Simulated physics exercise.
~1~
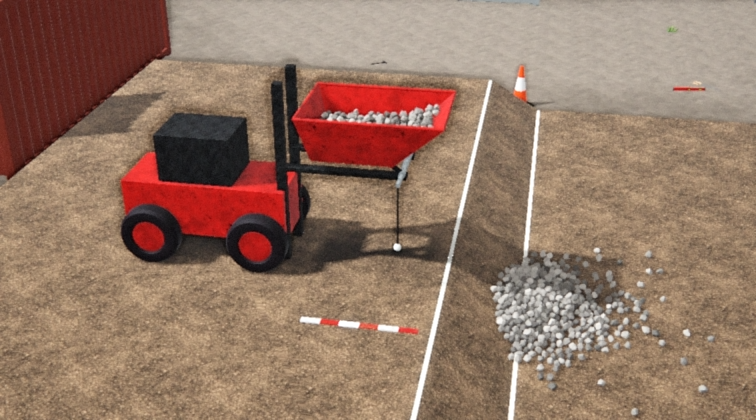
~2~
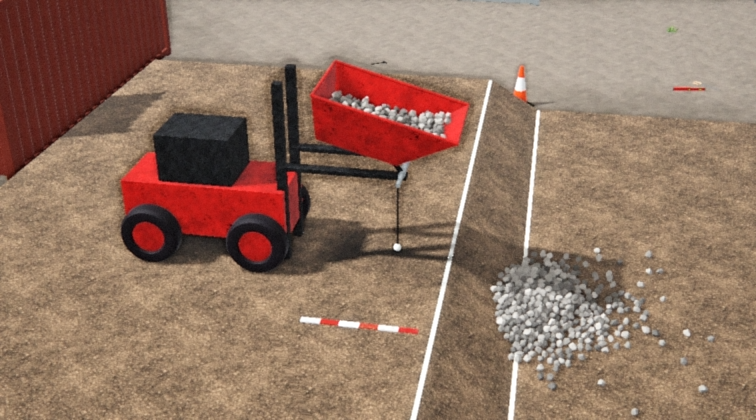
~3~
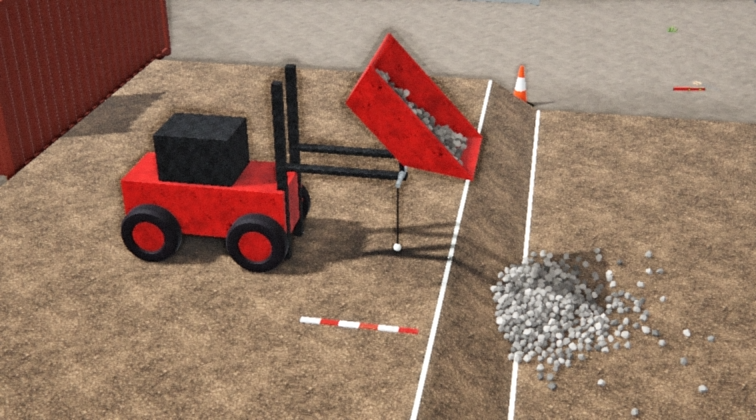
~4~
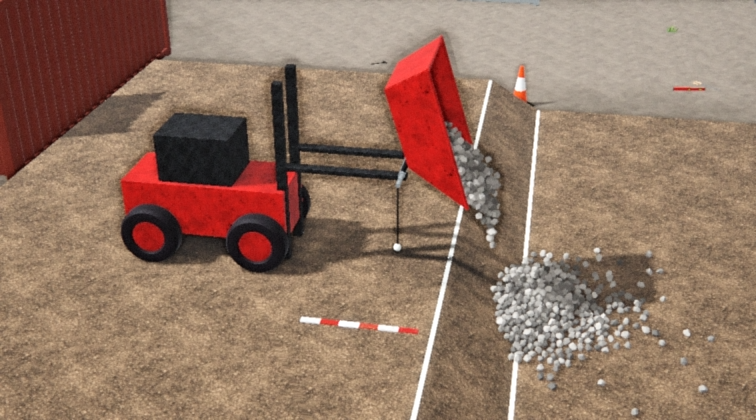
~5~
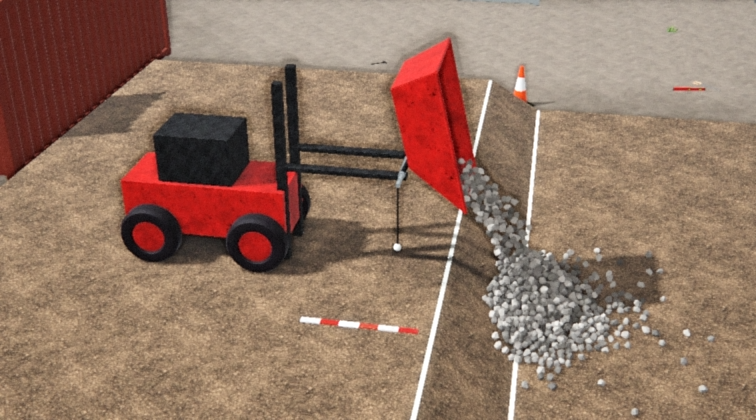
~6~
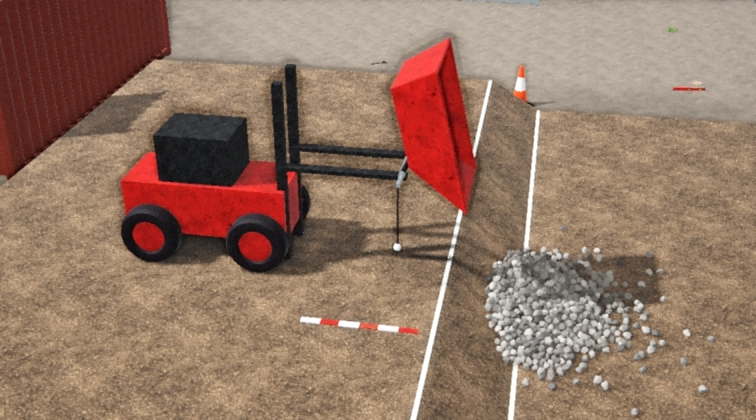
A red forklift with a black block on top stands at the left of a brown dirt yard, seen from the side and slightly above, holding a red skip of grey stones. A loose heap of similar stones lies to the right, by the lower of two white lines marking a slope, with an orange cone behind. The skip tilts forward to the right, and the stones slide towards its lip. They pour out in a stream, running down the slope onto the heap. Finally the skip stays steeply tipped and empty above a larger, spread pile.
